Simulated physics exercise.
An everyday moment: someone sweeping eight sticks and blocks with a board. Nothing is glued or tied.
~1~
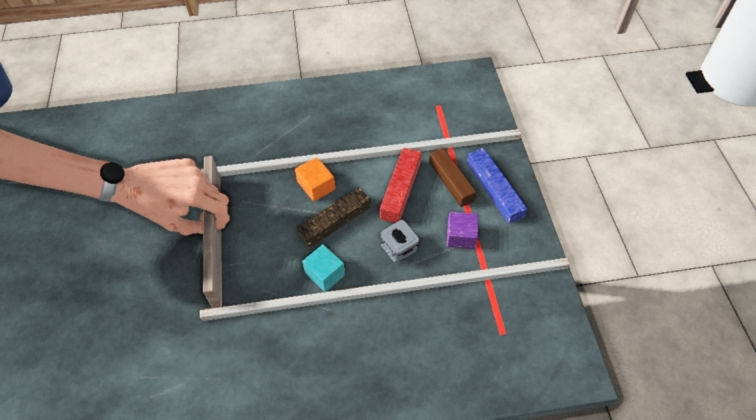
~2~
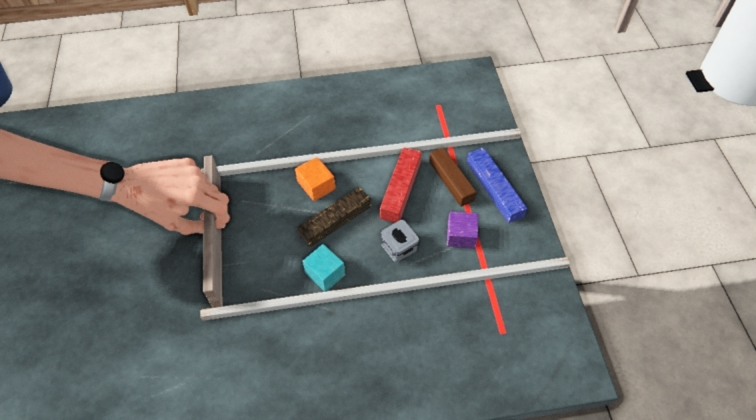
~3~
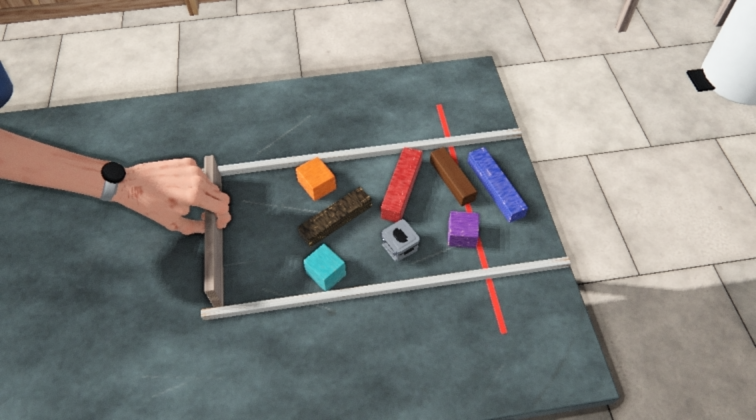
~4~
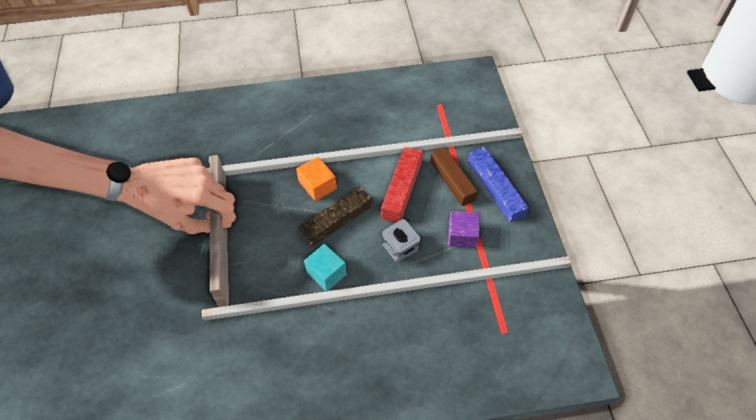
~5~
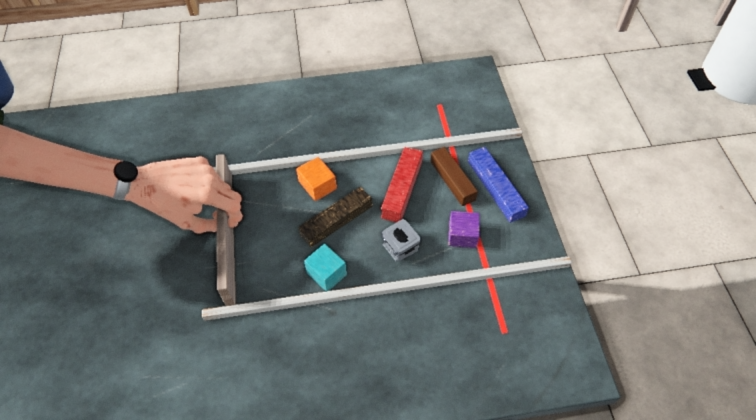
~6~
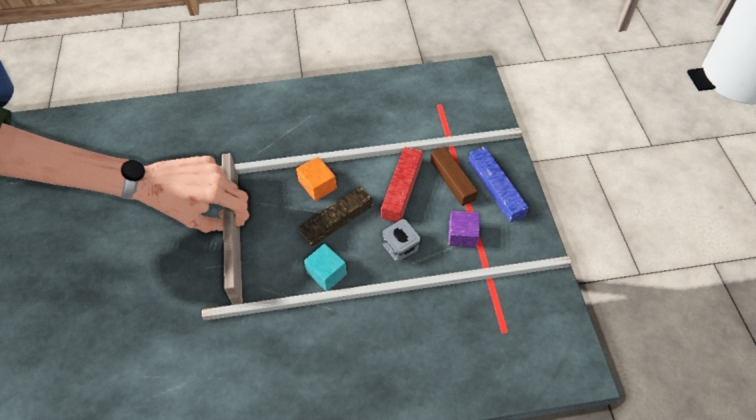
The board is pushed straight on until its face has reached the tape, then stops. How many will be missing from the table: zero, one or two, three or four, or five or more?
As it turns out, the number that fall off is one or two.
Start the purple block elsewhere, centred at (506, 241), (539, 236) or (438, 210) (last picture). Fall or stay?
The purple block survives; remains up; survives.
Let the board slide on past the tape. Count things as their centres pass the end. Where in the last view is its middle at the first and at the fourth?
At (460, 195) for the first, at (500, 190) for the fourth.
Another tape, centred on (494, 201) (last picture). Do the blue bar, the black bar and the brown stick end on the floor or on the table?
The blue bar is lost; the black bar stays on; the brown stick comes down.
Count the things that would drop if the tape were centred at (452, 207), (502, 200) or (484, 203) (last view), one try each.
The counts: 0, 4 and 2.
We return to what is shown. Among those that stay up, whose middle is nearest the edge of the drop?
The brown stick ends nearest.
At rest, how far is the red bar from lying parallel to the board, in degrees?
Near 25 degrees.
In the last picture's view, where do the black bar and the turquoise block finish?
First (492, 191), then (498, 251).
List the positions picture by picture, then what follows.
Blue bar (496, 185); brown stick (452, 177); purple block (462, 231); board (213, 229); tape (467, 206), in the first picture.
Brown stick (452, 177); grey case (400, 242), in the second picture.
Purple block (463, 230); turquoise block (325, 268), in the third picture.
Blue bar (497, 184); orange block (317, 179), in the fourth picture.
Brown stick (453, 176); board (225, 227), in the fifth picture.
Blue bar (497, 183); brown stick (453, 176); purple block (464, 229); board (232, 226); tape (468, 205), in the sixth picture.
Soon after, none off yet; blue bar at rest near (497, 183); brown stick at rest near (453, 176); purple block at rest near (464, 229).
Then, none off yet; blue bar moving near (504, 183); brown stick moved a little near (475, 173); purple block moving near (468, 230).
At rest, the number that fall off is one or two; fallen, blue bar.
